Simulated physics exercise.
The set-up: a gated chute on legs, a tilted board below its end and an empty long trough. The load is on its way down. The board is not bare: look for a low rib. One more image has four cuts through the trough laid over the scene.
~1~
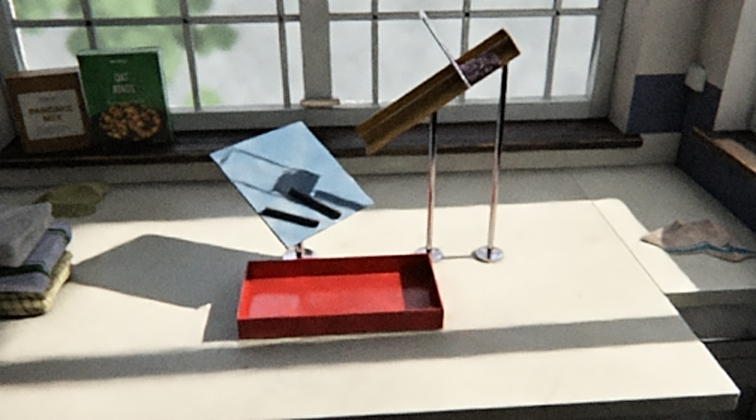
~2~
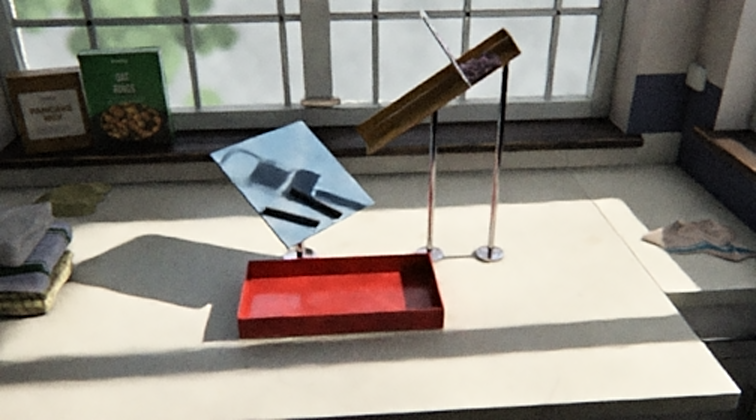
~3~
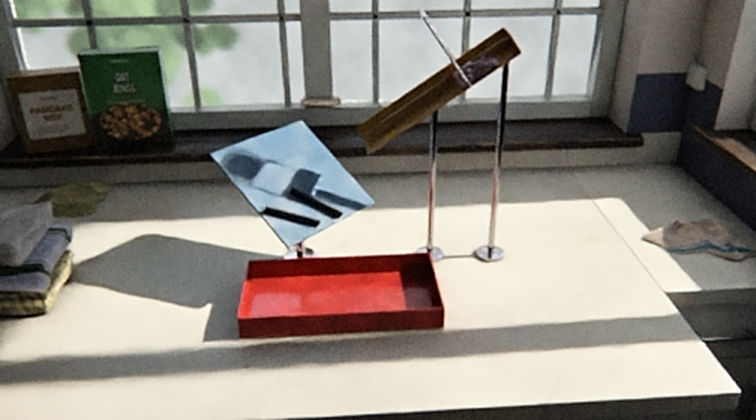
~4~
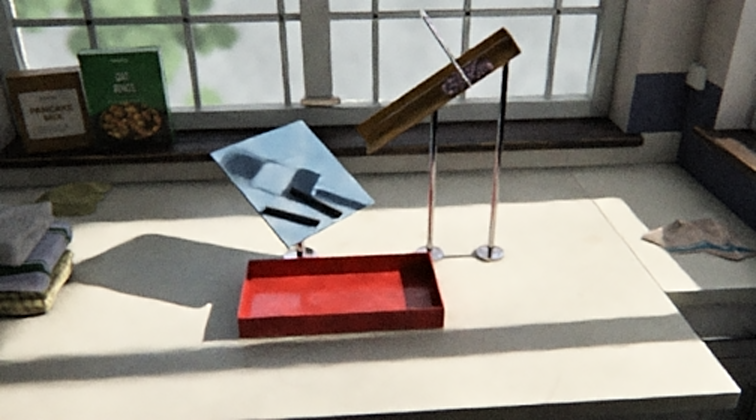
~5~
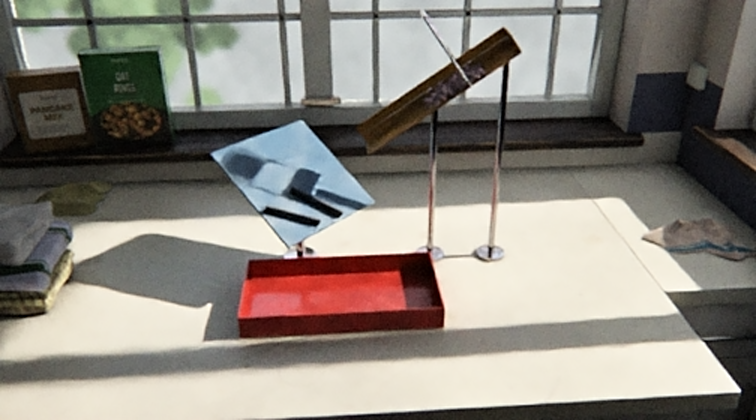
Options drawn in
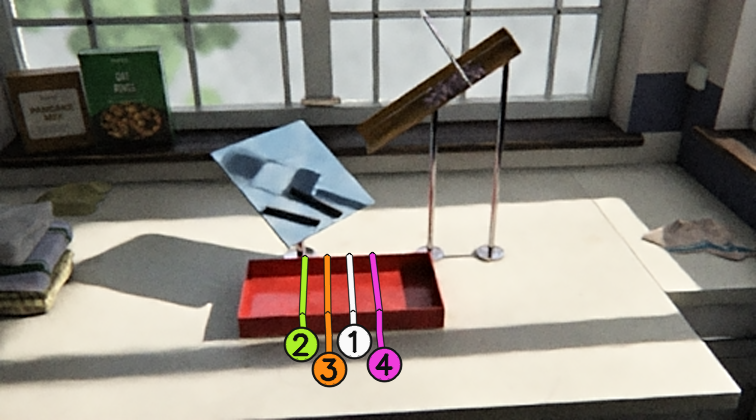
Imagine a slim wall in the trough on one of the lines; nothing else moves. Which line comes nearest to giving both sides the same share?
Go for 4.
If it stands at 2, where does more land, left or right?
The right side.
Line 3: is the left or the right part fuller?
More lands on the right.
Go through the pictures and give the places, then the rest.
In the first frame, load behind the gate at (478, 67), sugar pearls; lip of the chute at (367, 150), sloping gently.
In the second frame, middle of the board at (295, 179), tilted fairly steeply; middle of its low edge at (334, 224); of its high edge at (258, 136).
In the third frame, front corners of the trough at (238, 318) and (445, 308), empty; front of the load at (456, 77).
In the fourth frame, middle of the load at (465, 74); its front at (443, 90), about a quarter of the way to the lip; rib from (266, 206) to (321, 220); rib from (292, 187) to (343, 212).
In the fifth frame, middle of the load at (458, 85); its front at (427, 108), about a third of the way to the lip.
On the marked copy, line 1 crosses the front rim at (353, 312); line 2 crosses the front rim at (302, 314); line 3 crosses the front rim at (327, 313); line 4 crosses the front rim at (379, 311).
If 1 is chosen, of what is caught, a small part on the left of the divider, nearly all on the right.
If 2 is chosen, of what is caught, a small part on the left of the divider, nearly all on the right.
If 3 is chosen, of what is caught, a small part on the left of the divider, nearly all on the right.
If 4 is chosen, of what is caught, about half on the left of the divider, about half on the right.
